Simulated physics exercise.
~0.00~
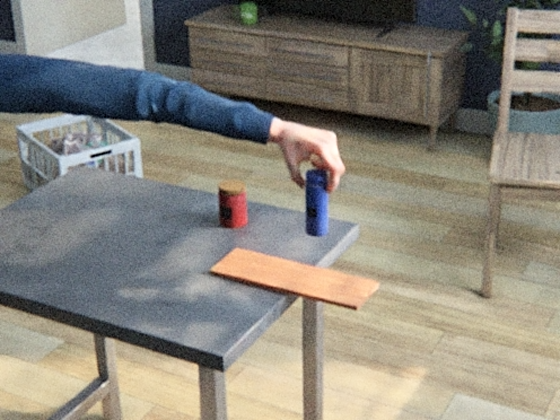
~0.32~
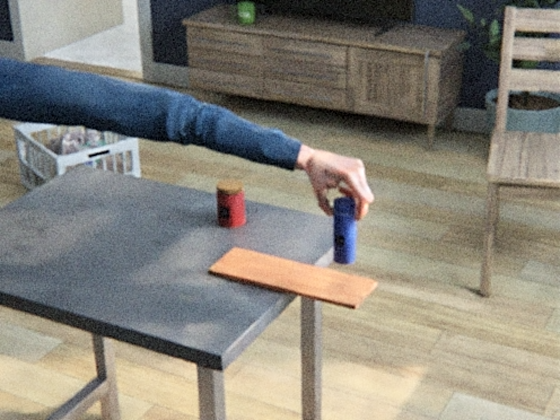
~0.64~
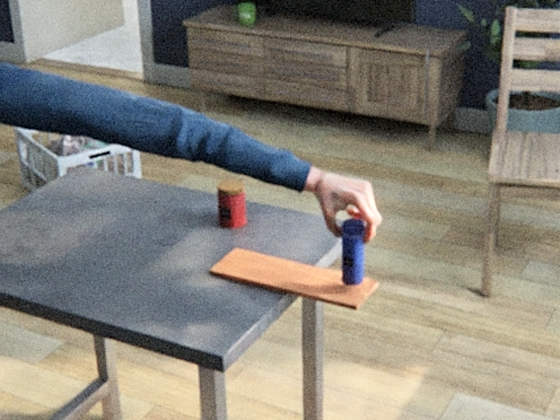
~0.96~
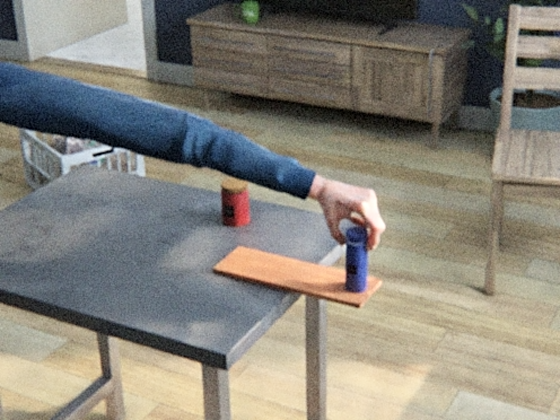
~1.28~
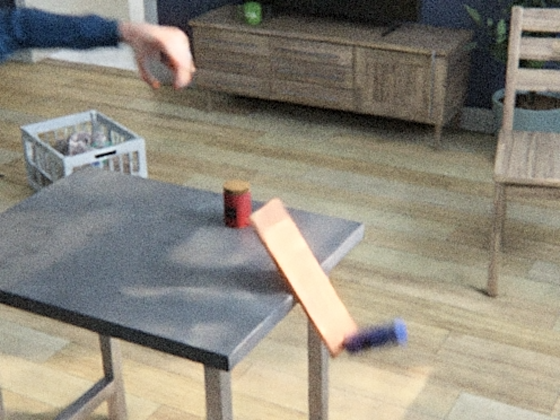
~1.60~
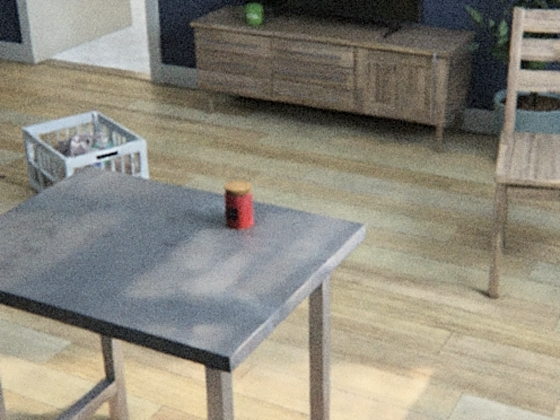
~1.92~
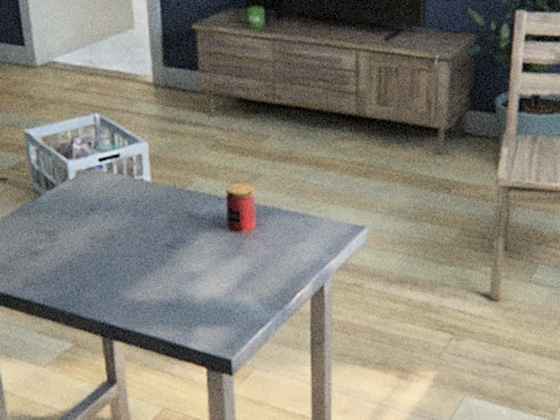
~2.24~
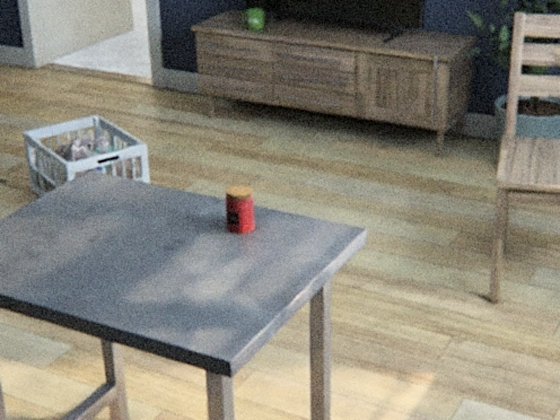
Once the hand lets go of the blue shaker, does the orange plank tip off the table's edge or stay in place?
The orange plank tips off the edge of the table, and the blue shaker goes down with it.
